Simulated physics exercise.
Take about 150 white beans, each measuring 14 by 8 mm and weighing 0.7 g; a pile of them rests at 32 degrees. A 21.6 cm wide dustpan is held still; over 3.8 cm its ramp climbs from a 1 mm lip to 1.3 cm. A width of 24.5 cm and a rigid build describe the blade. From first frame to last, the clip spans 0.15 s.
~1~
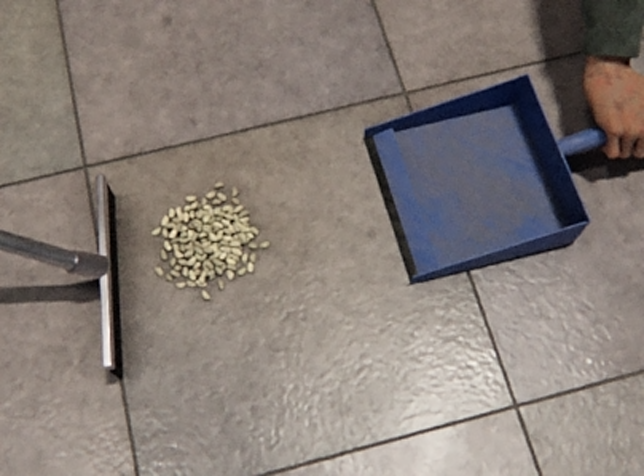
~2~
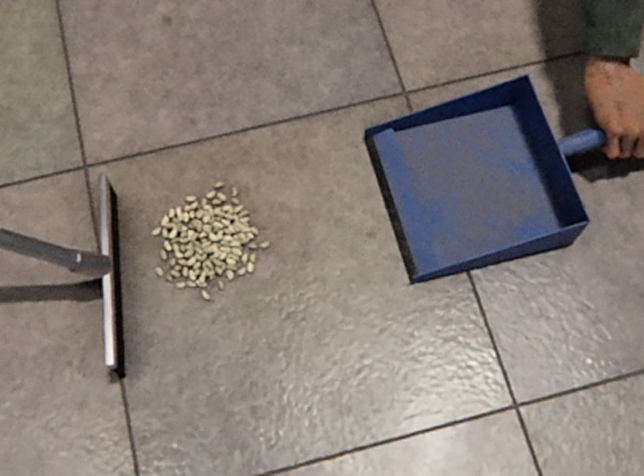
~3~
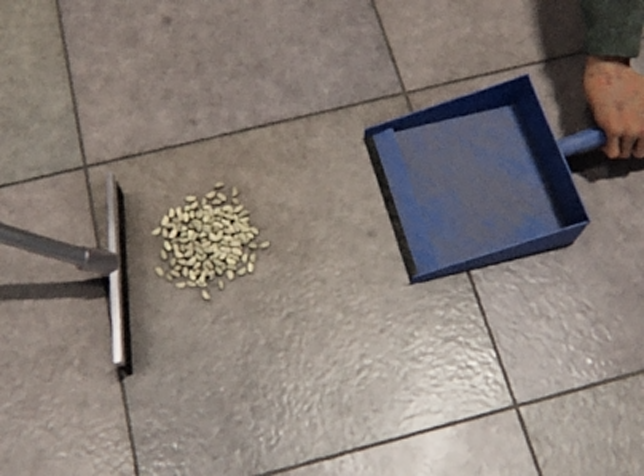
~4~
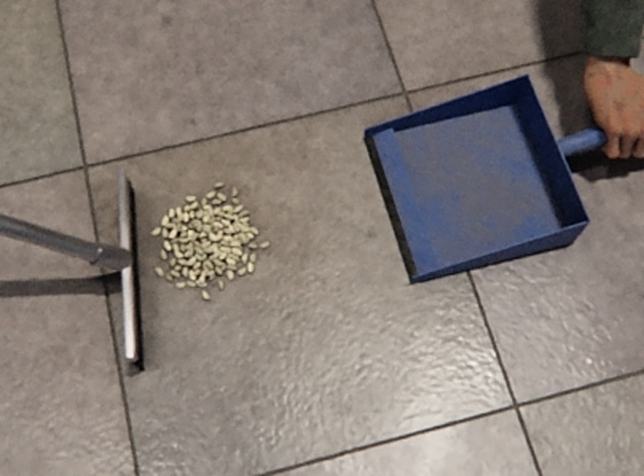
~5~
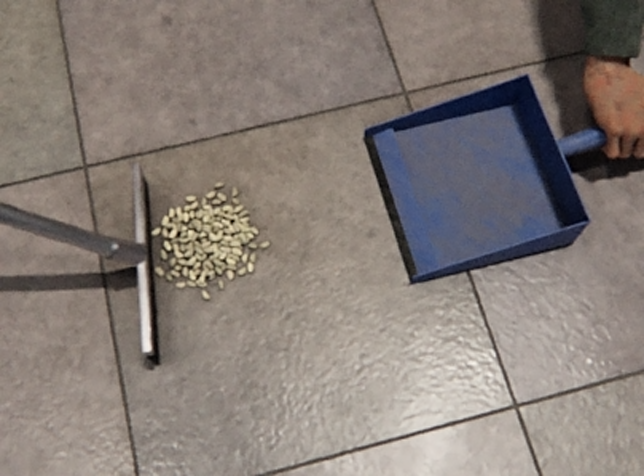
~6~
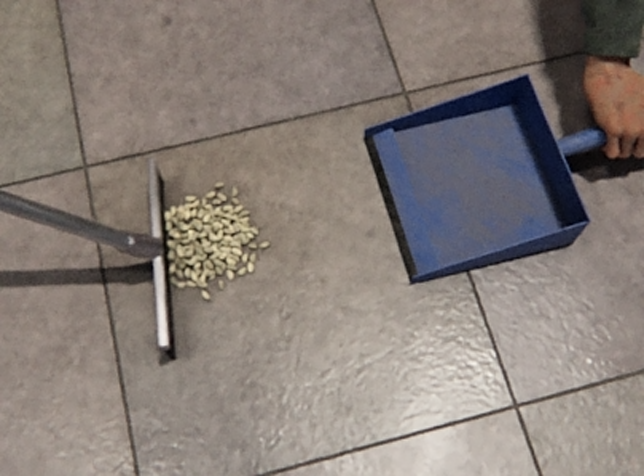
A squeegee-like blade sliding right across grey tiles and meeting a pile of pale beans while a hand holds a blue dustpan still.
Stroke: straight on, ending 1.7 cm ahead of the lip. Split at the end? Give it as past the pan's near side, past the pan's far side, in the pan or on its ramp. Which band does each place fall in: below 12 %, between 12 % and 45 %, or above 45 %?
As I see it, past the pan's near side: A low share, past the pan's far side: A low share, in the pan or on its ramp: A medium share.
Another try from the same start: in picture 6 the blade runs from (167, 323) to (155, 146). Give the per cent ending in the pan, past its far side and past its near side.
Pan 15; far 30; near 5.
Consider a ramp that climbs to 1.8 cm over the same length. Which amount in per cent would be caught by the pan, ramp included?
Estimate with the new ramp: Some 30 in a hundred.
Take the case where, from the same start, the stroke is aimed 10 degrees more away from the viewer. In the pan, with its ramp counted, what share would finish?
25 %.
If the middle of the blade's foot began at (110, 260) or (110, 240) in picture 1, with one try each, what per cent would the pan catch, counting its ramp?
The two tries give some 30 % and some 25 %.
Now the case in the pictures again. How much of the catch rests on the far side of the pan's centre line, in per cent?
Some 70 per cent.
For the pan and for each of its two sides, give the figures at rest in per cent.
Near 5, far 10, pan 35, all in per cent.
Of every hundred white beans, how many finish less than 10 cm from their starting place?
Roughly 0 in a hundred.
Then, 0.20 s after the last picture, middle of the blade 16 cm from the lip; 0 % over the lip, far side 5 %, near side 0 %.
Then, 0.34 s after the last picture, middle of the blade 7 cm from the lip; 0 % over the lip, far side 5 %, near side 0 %.
Then, 0.60 s after the last picture, middle of the blade 3 cm from the lip; 35 % over the lip, far side 10 %, near side 5 %.
In the end, near side 5 %, far side 10 %, pan 35 %, in front of the lip or behind the blade 55 %.
